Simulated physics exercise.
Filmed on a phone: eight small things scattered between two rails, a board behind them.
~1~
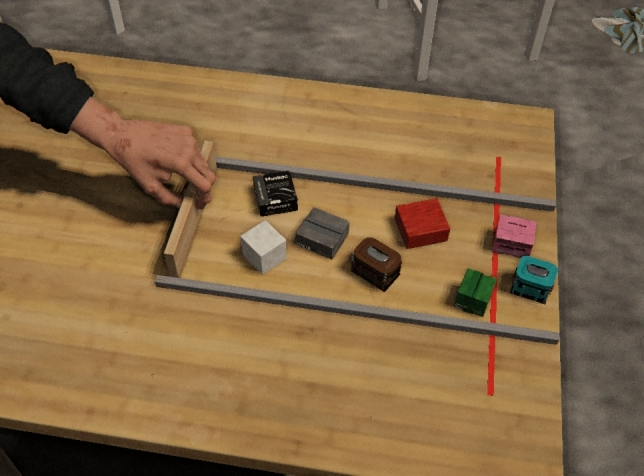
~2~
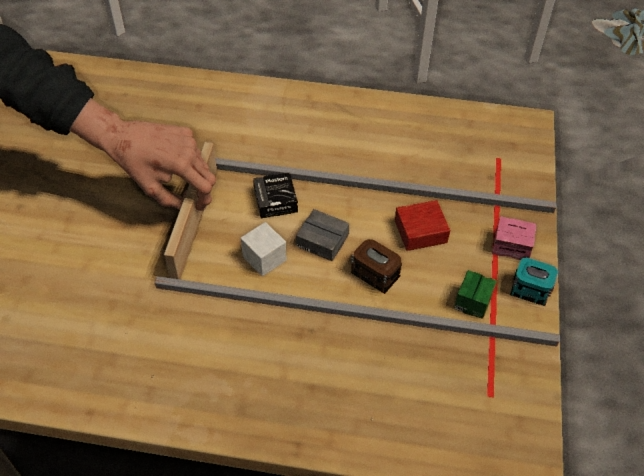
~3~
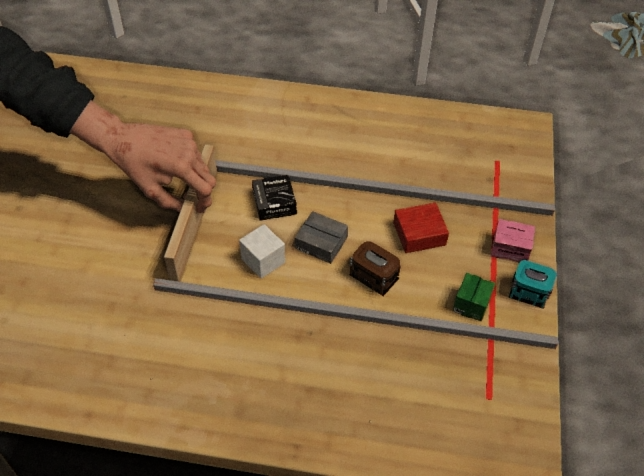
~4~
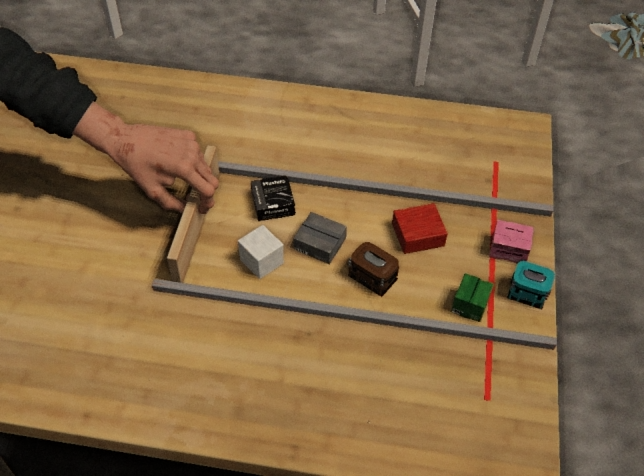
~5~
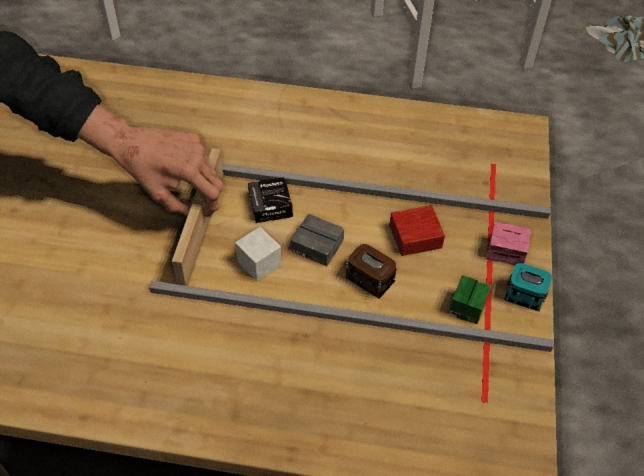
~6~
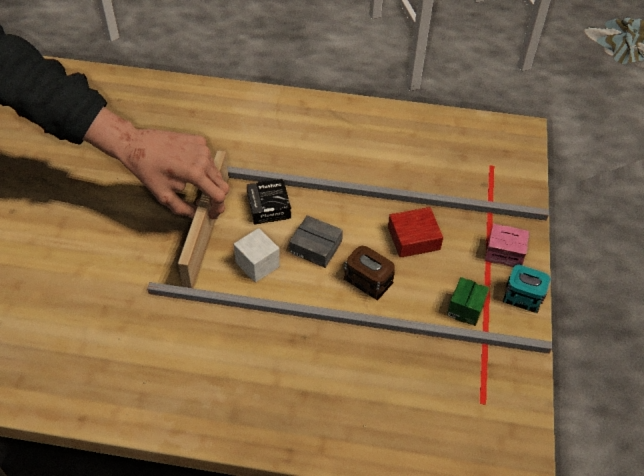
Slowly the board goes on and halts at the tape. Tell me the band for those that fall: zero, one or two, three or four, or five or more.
Outcome: The number that fall off is three or four.
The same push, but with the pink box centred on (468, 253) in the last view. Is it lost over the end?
From there it comes down.
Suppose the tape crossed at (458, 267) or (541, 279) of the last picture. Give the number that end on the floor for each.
In that order 1 and 8.
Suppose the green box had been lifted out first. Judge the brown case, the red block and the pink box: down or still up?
The brown case stays on, the red block tumbles off, the pink box tumbles off.
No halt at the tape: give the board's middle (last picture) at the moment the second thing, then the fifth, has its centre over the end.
Its middle is around (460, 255) and later (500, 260).
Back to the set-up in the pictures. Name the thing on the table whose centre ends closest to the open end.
Foremost is the turquoise case.
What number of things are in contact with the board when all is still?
2 of them.
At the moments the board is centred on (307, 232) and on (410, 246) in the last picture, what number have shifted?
The counts are 3 and 7.
Soon after, none off yet; turquoise case at rest near (527, 288); pink box at rest near (507, 246); green box at rest near (468, 301).
After that, none off yet; turquoise case at rest near (527, 288); pink box tilting a little near (561, 263); green box displaced well along near (539, 320).
In the end, the number that fall off is three or four; gone, red block, green box and pink box.
